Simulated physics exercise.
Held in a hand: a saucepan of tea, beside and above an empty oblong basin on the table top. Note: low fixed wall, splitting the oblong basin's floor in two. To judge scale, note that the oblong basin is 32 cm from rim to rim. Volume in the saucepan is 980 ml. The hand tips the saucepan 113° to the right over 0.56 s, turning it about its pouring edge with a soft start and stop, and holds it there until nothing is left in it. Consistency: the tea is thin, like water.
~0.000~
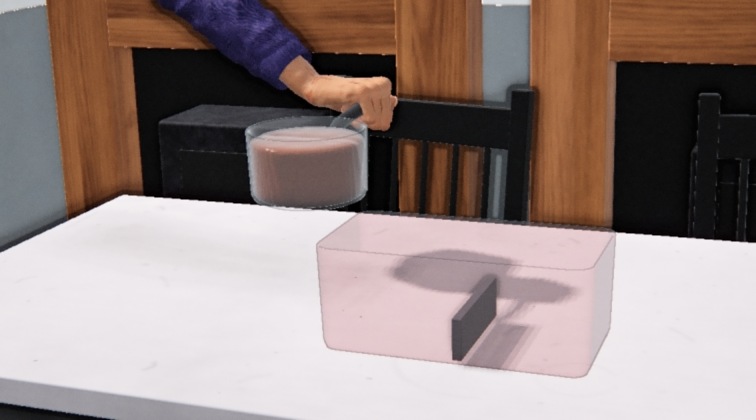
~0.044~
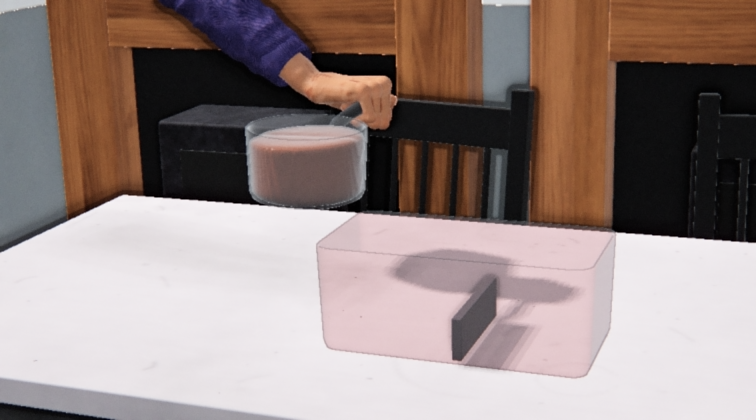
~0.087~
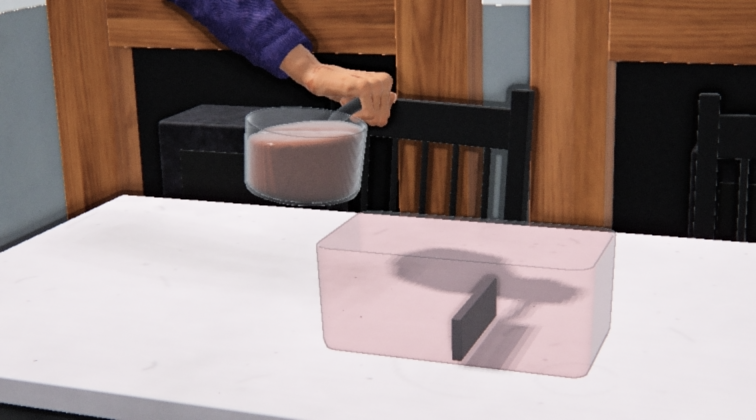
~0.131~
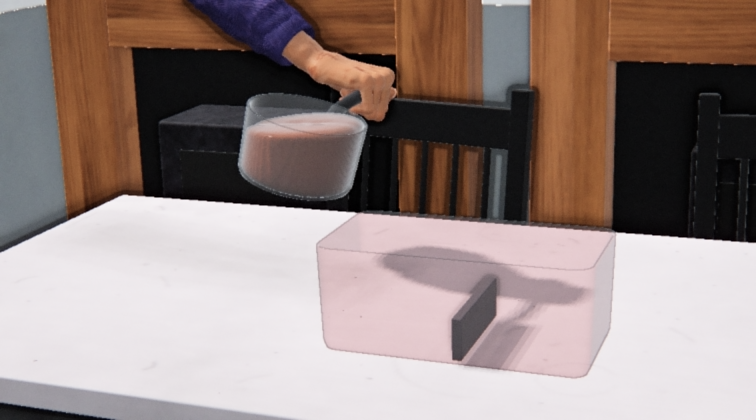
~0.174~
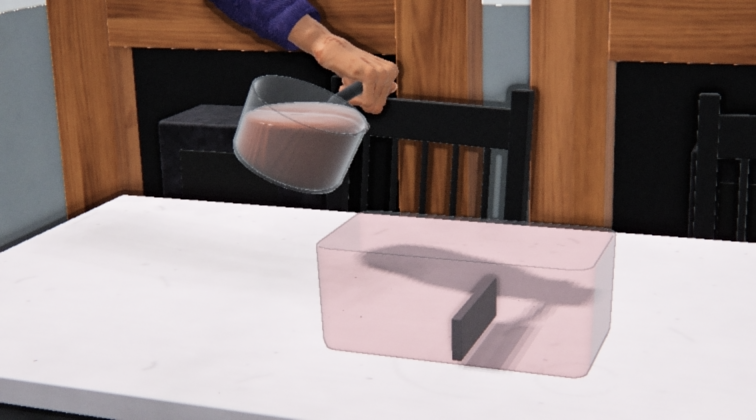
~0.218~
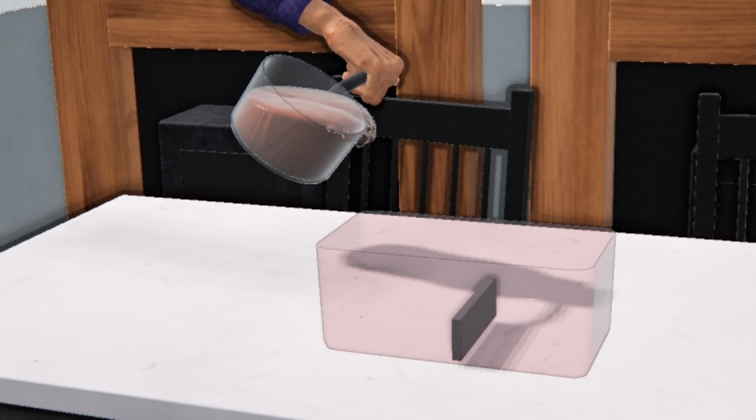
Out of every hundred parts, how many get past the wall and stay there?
About 37 out of 100.
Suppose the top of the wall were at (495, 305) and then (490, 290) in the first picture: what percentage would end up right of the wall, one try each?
Some 10 in a hundred, then some 10 in a hundred.
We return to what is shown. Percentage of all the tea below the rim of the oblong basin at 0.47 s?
Around 10 percent.
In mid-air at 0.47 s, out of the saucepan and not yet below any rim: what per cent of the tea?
Near 50 per cent at that time.
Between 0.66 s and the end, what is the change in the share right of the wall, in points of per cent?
Net loss of about 10.
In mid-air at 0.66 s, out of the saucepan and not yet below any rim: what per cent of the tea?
Close to 12 in every hundred parts.
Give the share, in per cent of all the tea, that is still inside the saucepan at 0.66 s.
Around 3 in a hundred is still there.
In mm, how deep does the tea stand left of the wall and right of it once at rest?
Depths: Left near 24 mm, right near 18 mm.
Then, 0.47 s in, the tilt is 106° and 40 per cent is still to pour, 10 is left of the wall and 0 right of it.
Then, 0.66 s in, the tilt is 113° and 3 per cent is still to pour, 39 is left of the wall and 46 right of it.
Then, 0.85 s in, the tilt is 113° and 0 per cent is still to pour, 49 is left of the wall and 29 right of it.
Then, 1.06 s in, the tilt is 113° and 0 per cent is still to pour, 57 is left of the wall and 37 right of it.
Finally, 58 per cent lies left of the wall, 37 right of it and 6 outside.
